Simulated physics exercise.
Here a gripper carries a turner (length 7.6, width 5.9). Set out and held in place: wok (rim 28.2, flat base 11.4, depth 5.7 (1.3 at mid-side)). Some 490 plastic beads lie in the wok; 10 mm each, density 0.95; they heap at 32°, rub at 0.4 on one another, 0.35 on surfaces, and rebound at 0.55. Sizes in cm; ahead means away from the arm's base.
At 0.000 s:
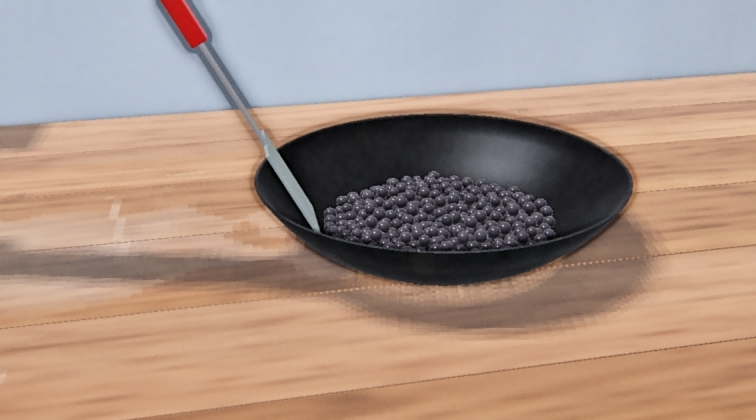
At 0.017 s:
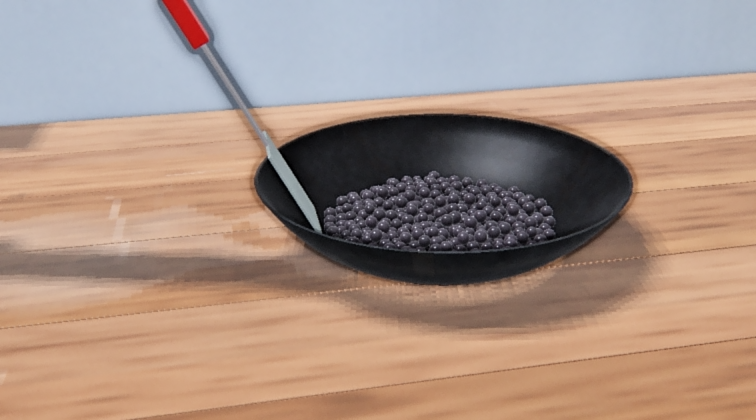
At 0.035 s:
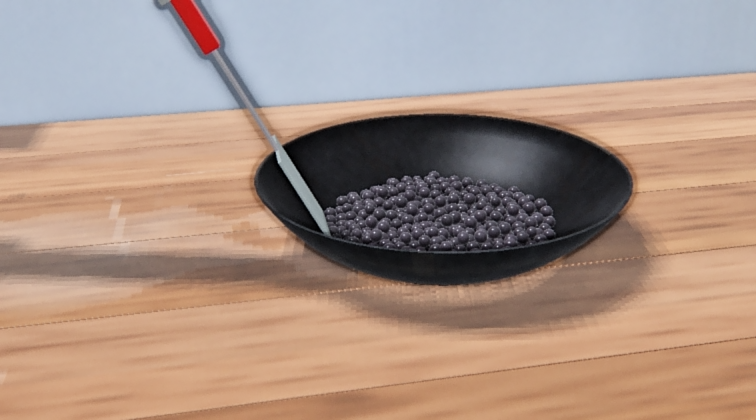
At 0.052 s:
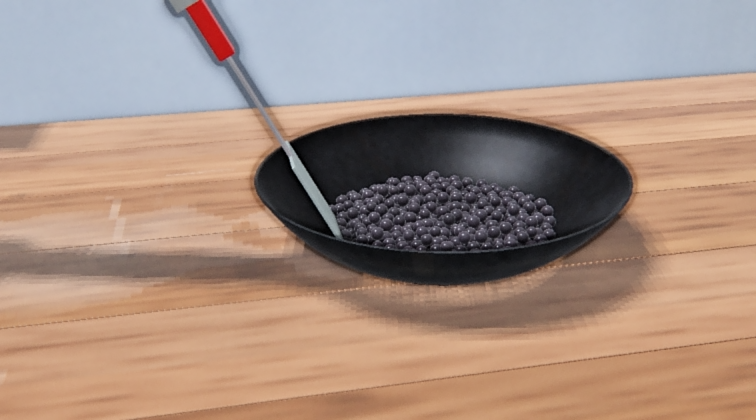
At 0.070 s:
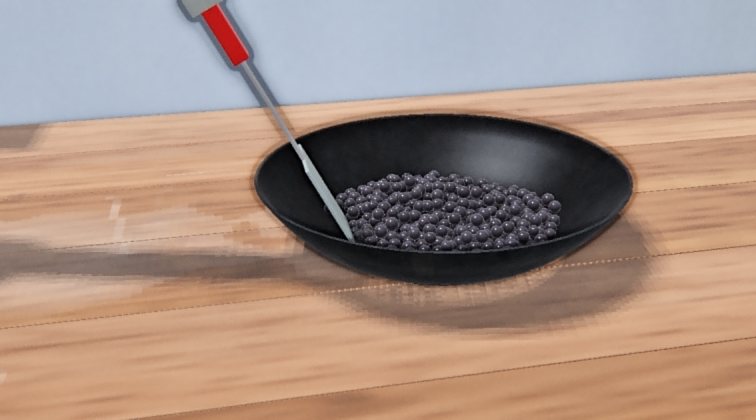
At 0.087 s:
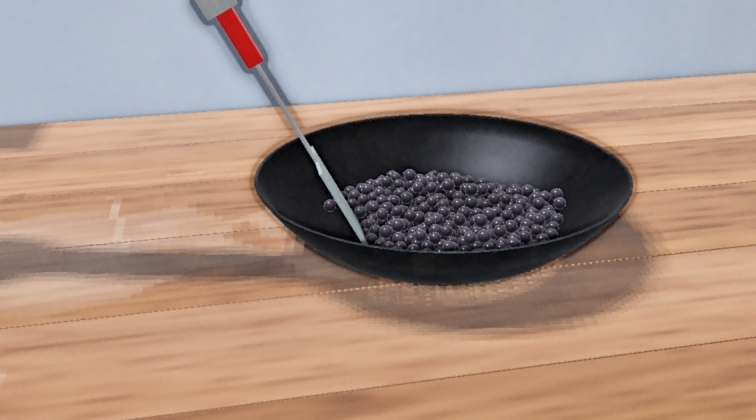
A turner with a red handle stayed still at first, then slid slowly to the right inside a black wok, nudging the heap of small dark beads while the wok stayed put on the wooden surface.
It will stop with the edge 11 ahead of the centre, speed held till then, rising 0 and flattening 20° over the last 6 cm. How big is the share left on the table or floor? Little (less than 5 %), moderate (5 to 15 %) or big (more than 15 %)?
On the table or floor the share is moderate, 5 to 15 %.
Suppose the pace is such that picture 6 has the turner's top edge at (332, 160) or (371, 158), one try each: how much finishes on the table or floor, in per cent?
Some 15 and 25 per cent.
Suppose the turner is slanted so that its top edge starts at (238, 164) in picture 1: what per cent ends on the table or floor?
About 5 per cent.
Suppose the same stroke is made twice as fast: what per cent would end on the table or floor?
It would be near 25 per cent.
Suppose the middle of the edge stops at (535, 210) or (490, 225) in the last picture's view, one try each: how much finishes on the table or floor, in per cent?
About 0 and 0 per cent.
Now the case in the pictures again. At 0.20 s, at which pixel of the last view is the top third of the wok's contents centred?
At about (481, 205).
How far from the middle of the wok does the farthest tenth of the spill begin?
About 30 cm.
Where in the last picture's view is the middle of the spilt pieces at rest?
At about (670, 202).
After 0.20 s, sloping 63°, highest piece 4 above the table; 487 in the wok.
After 0.32 s, sloping 57°, highest piece 5 above the table; 487 in the wok.
After 0.58 s, sloping 43°, highest piece 6 above the table; 448 in the wok, 37 on the table or floor, 2 on the blade or in flight.
After 1.63 s, sloping 43°, highest piece 6 above the table; 447 in the wok, 40 on the table or floor.
In the end, 447 in the wok, 40 on the table or floor. That is 8 % on the table or floor.
